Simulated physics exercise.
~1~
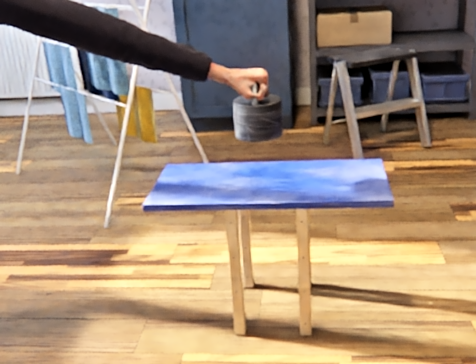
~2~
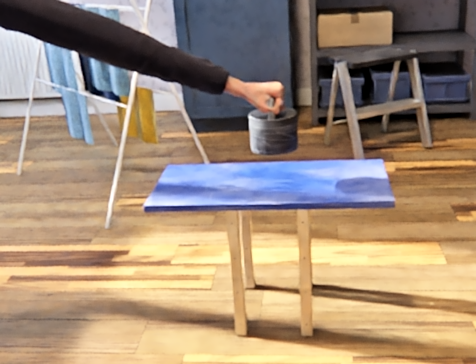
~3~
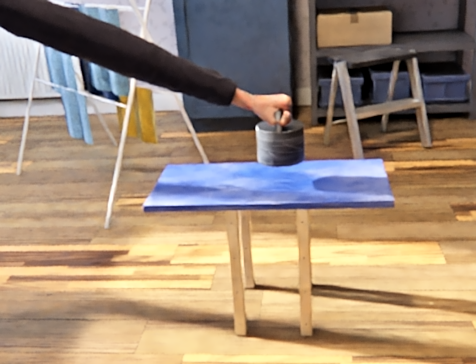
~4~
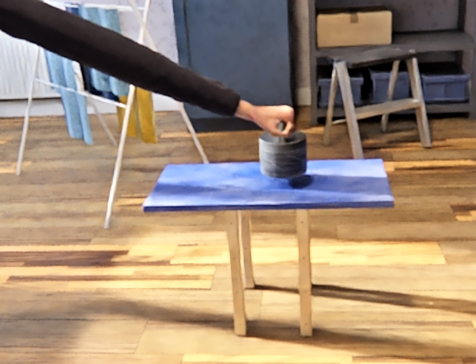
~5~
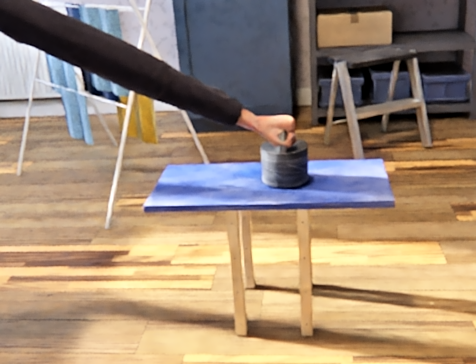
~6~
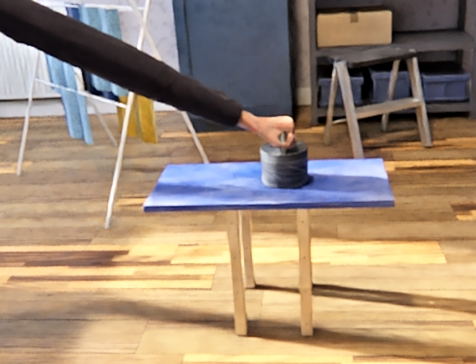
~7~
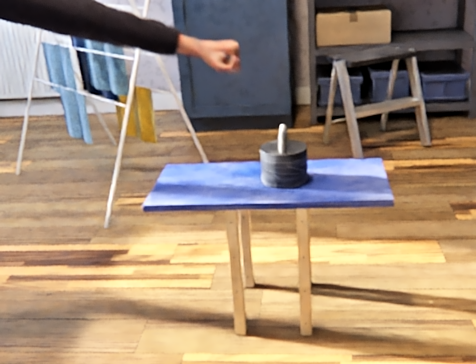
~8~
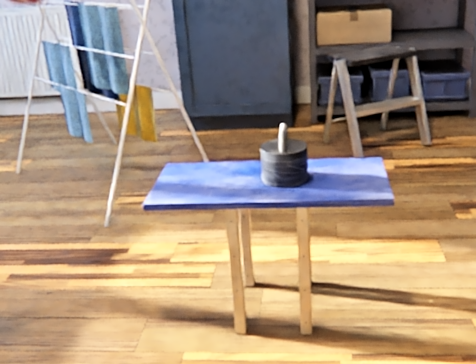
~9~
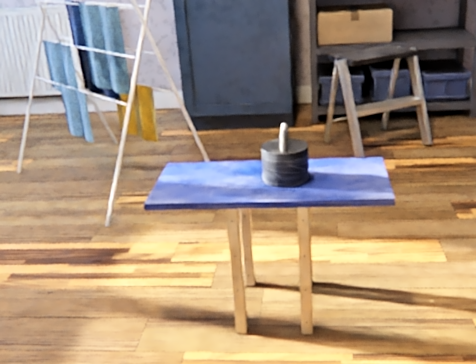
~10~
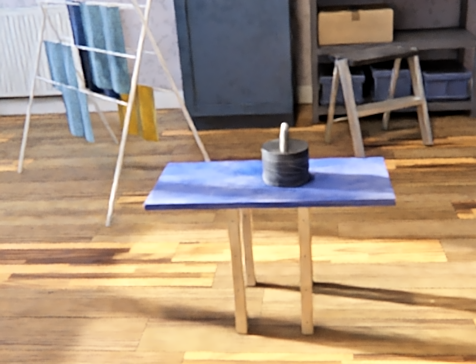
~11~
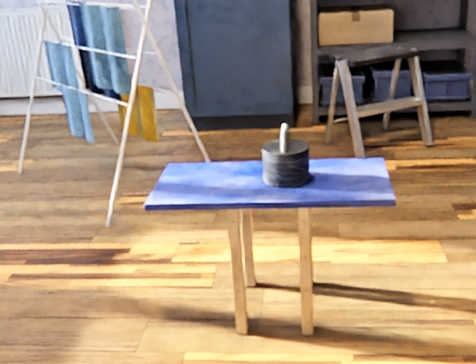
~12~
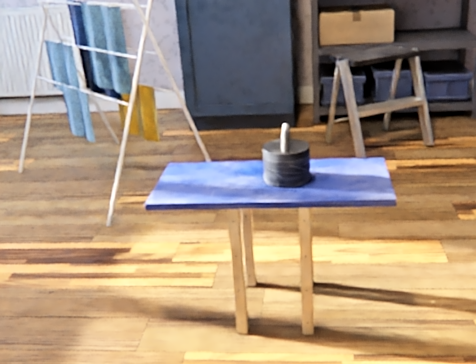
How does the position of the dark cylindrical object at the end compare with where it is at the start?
At the start it is held in the air above the blue-topped stand, and at the end it sits lower and slightly farther right, resting on the stand's top.
We see a hand lower a dark cylindrical object, moving slightly right, onto a blue-topped stand with wooden legs, then let go and draw back out of view to the left. The object stays where it was placed, and the stand remains level and upright.
